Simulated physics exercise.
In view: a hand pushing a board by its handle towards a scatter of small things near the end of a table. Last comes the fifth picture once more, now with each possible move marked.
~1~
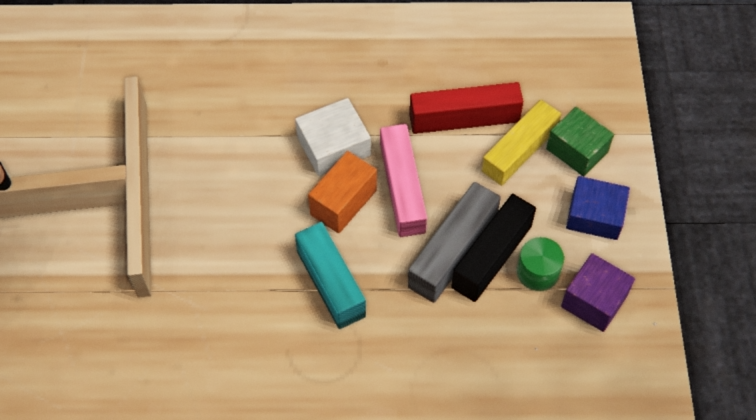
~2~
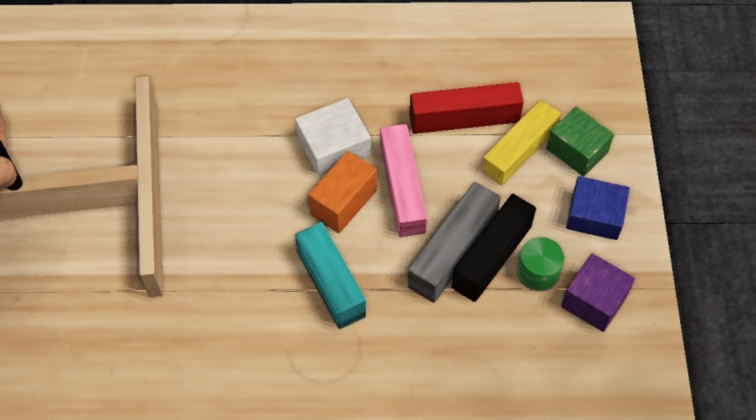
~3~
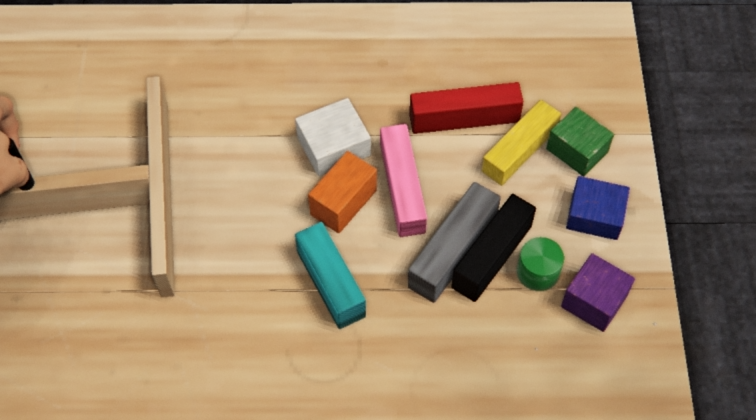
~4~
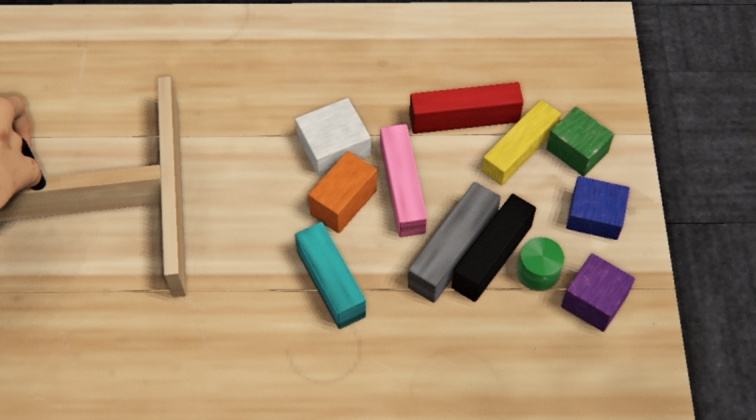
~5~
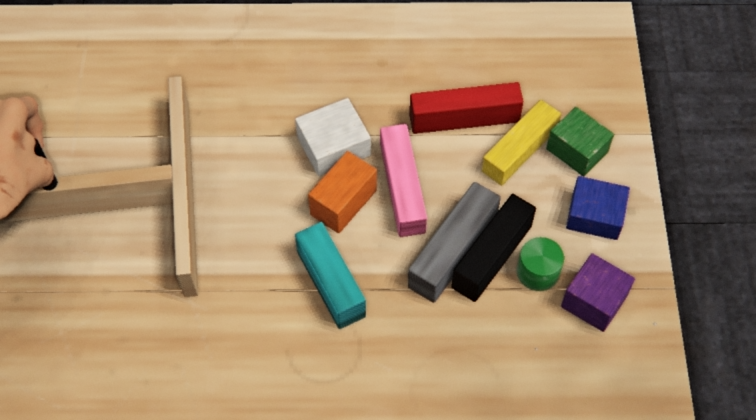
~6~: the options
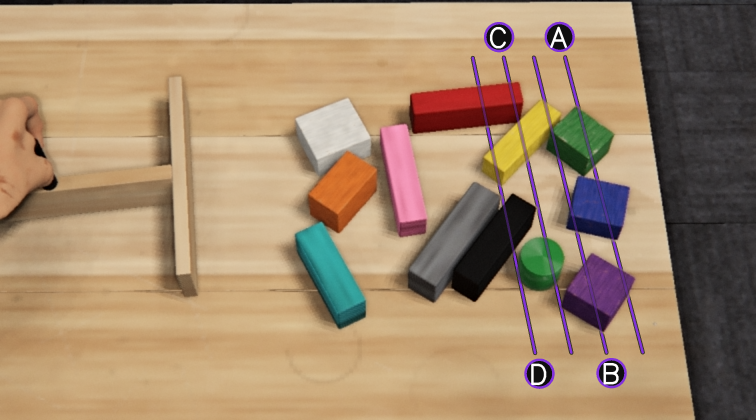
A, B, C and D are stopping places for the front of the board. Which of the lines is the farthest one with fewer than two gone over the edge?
The farthest such stop is D.
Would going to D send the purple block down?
No.
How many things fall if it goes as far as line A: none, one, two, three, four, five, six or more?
By then, six or more.
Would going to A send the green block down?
By then, yes.
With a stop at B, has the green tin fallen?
Yes.
On the marked copy, A at (601, 193); B at (568, 194); C at (535, 194); D at (502, 194).
With D. Early on, board (296, 169); turquoise stick (337, 276); blue block (598, 208).
Further on, board (410, 169); green block (588, 147); green tin (559, 268).
At the end, board (499, 168); blue block (661, 198); green block (639, 151); none fallen.
As for the rest, A drops nine; B drops five; C drops three.
